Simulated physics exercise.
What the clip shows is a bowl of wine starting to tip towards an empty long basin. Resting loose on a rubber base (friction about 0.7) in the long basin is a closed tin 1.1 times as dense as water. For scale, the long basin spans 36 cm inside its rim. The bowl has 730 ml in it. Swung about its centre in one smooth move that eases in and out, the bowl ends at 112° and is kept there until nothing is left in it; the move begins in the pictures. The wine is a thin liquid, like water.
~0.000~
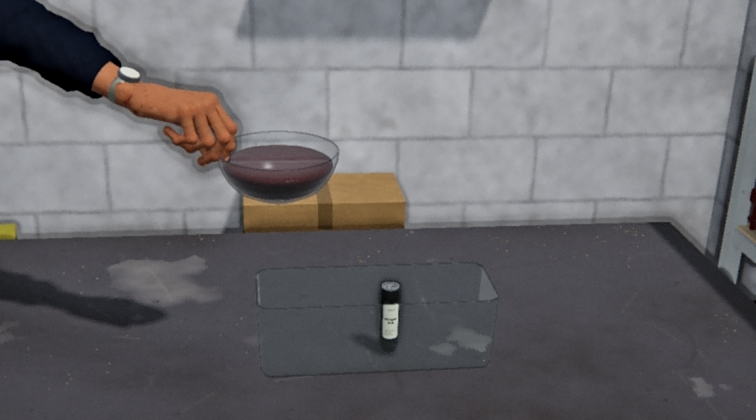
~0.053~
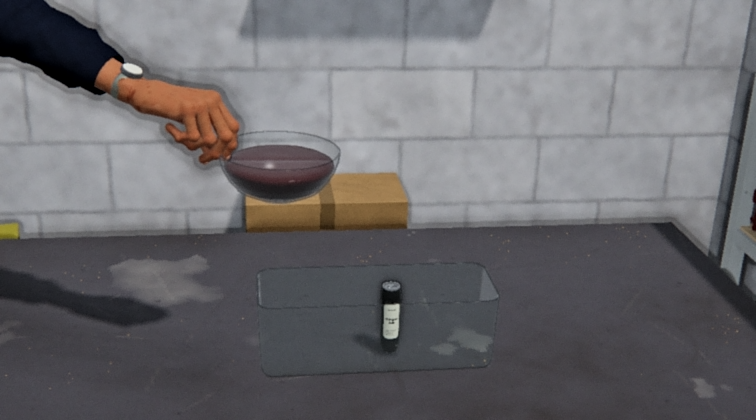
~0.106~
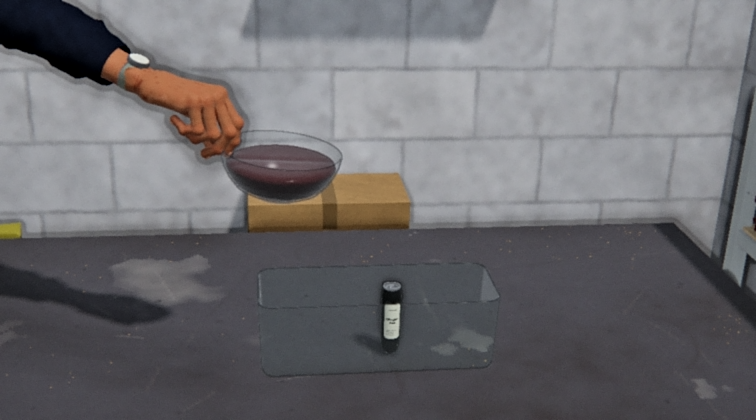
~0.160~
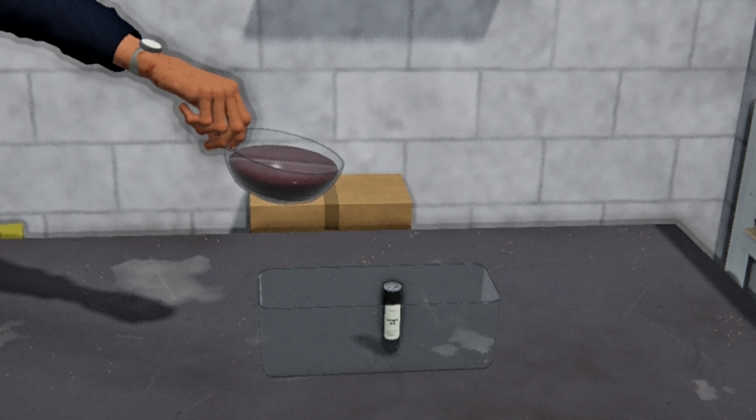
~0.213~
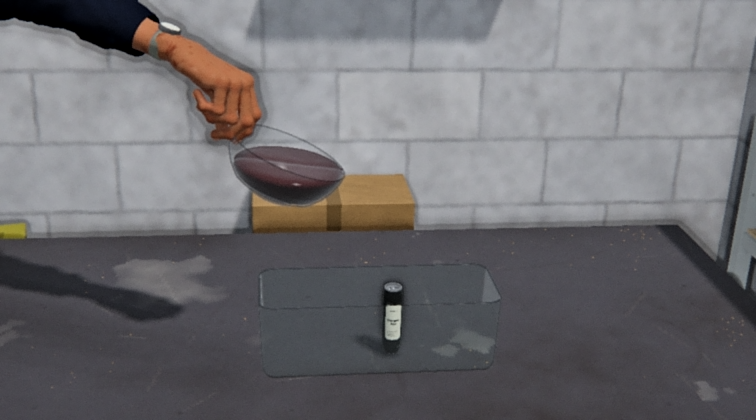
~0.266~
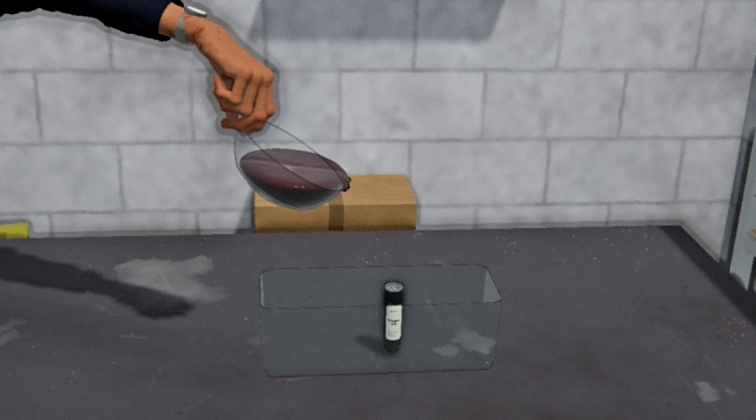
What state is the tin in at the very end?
It comes down.
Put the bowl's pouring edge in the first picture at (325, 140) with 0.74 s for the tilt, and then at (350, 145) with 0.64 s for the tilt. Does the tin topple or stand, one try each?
Trial 1 - tin tips; trial 2 - tin tips.
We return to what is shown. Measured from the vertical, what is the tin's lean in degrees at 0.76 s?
I'd say it is close to 10 degrees off upright.
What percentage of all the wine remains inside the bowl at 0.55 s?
Roughly 5 per cent.
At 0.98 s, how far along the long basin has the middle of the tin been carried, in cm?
The tin is about 9 cm from where it started.
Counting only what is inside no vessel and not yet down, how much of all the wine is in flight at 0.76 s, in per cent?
2 per cent or so.
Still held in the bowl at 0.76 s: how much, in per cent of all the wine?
About 0 per cent.
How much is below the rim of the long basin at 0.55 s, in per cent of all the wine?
48 %, more or less.
Then, 0.55 s in, the tilt is 98° and 5 per cent is still to pour; the tin stands where it began.
Then, 0.76 s in, the tilt is 112° and 0 per cent is still to pour; the tin leans 11°.
Then, 0.98 s in, the tilt is 112° and 0 per cent is still to pour; the tin lies on its side.
Then, 1.22 s in, the tilt is 112° and 0 per cent is still to pour; the tin lies on its side.
Finally, the tin lies on its side.
